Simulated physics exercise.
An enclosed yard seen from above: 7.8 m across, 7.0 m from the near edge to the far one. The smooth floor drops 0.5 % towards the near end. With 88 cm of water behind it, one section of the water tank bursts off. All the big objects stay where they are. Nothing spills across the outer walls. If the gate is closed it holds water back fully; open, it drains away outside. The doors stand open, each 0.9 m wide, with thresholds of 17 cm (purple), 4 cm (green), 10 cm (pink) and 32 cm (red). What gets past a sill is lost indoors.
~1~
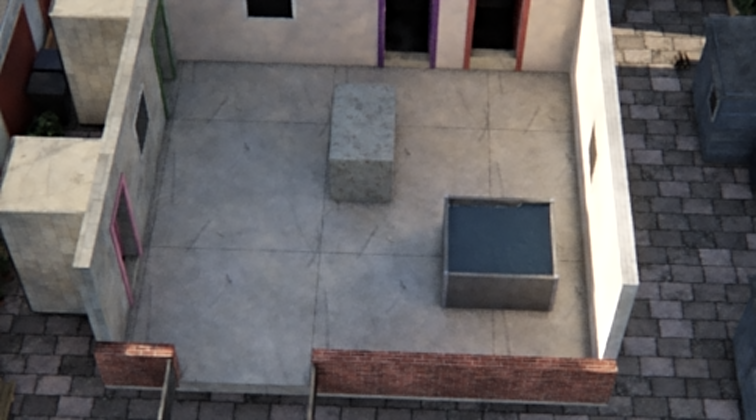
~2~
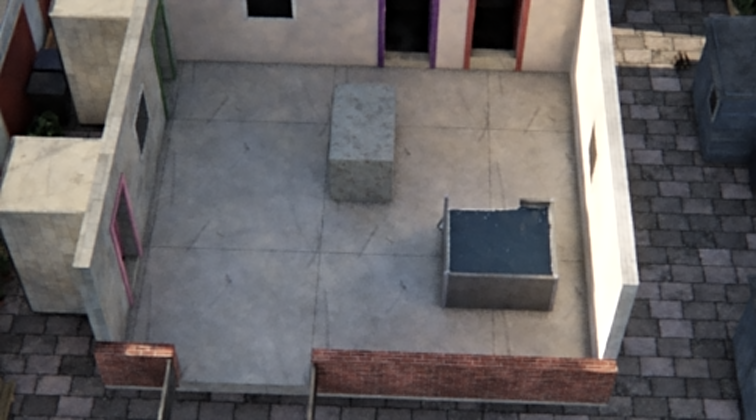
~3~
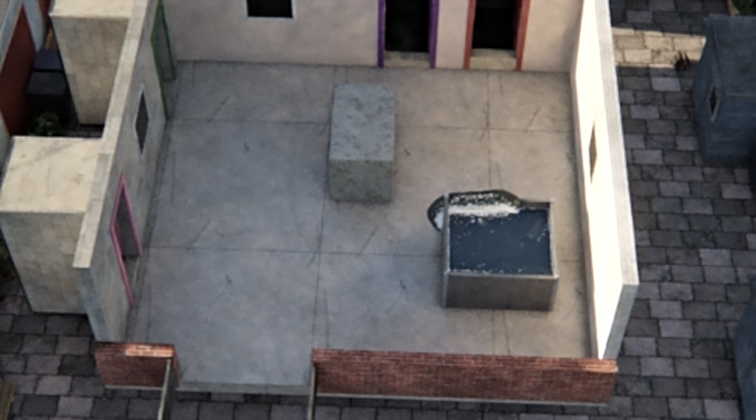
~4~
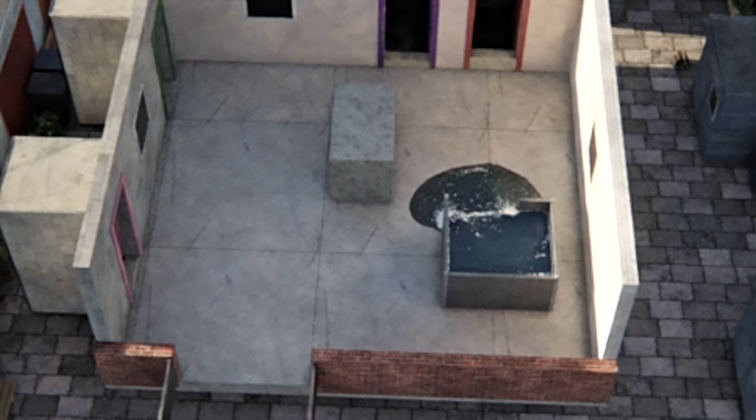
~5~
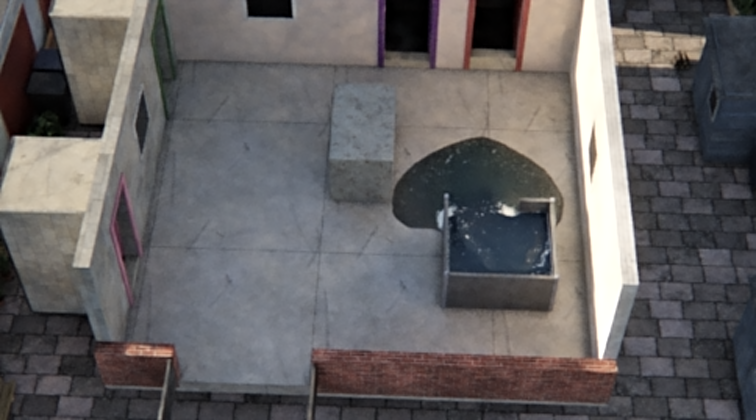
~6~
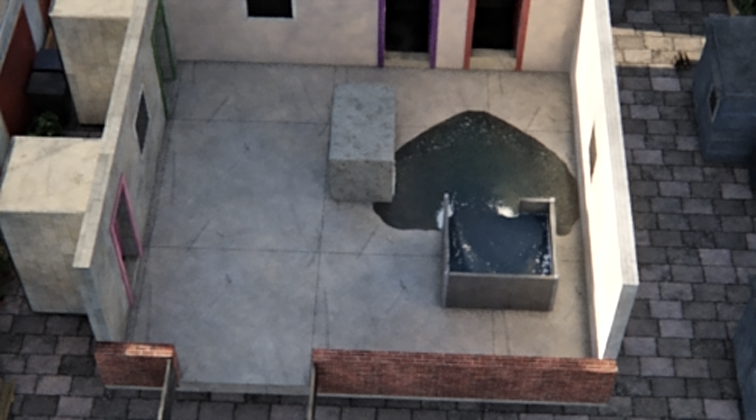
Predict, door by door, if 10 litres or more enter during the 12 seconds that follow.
Door by door: At the purple door it passes the limit; at the green door it exceeds the limit; at the pink door it keeps below the limit; at the red door it keeps below the limit.
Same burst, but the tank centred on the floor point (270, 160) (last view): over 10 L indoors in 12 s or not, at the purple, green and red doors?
Then: Purple below, green above, red under.
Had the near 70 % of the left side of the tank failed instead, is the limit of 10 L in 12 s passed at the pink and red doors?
Then: Pink above, red below.
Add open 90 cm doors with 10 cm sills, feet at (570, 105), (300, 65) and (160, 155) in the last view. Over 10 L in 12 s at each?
In that order: Over, below, not over.
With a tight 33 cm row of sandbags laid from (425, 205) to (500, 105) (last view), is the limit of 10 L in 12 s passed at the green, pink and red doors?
Then: Green above, pink below, red under.
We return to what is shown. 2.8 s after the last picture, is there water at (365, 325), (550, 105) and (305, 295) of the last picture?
In that order: Dry, wet, not reached.
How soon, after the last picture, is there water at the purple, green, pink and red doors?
Purple 0.5 s, green 2.6 s, pink 6.0 s, red 0.3 s.
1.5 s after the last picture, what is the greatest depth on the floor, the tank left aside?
Up to some 38 cm.
Then, 0.7 s after the last picture water covers 25 % of the floor and is deepest (39 cm) near (471, 228); purple door 24 cm at the sill, 1 L in, green door not reached, pink door not reached, red door 28 cm at the sill, 0 L in.
Then, 1.5 s after the last picture water covers 30 % of the floor and is deepest (38 cm) near (562, 77); purple door 36 cm at the sill, 58 L in, green door not reached, pink door not reached, red door 28 cm at the sill, 0 L in.
Then, 2.8 s after the last picture water covers 40 % of the floor and is deepest (23 cm) near (480, 122); purple door 21 cm at the sill, 132 L in, green door 4 cm at the sill, 0 L in, pink door not reached, red door 20 cm at the sill, 0 L in.
Then, 6.3 s after the last picture water covers 60 % of the floor and is deepest (15 cm) near (583, 382); purple door 8 cm at the sill, 143 L in, green door 11 cm at the sill, 71 L in, pink door 2 cm at the sill, 0 L in, red door 7 cm at the sill, 0 L in.
Then, 11.3 s after the last picture water covers 95 % of the floor and is deepest (7 cm) near (583, 382); purple door 4 cm at the sill, 143 L in, green door 5 cm at the sill, 112 L in, pink door 2 cm at the sill, 0 L in, red door 5 cm at the sill, 0 L in.
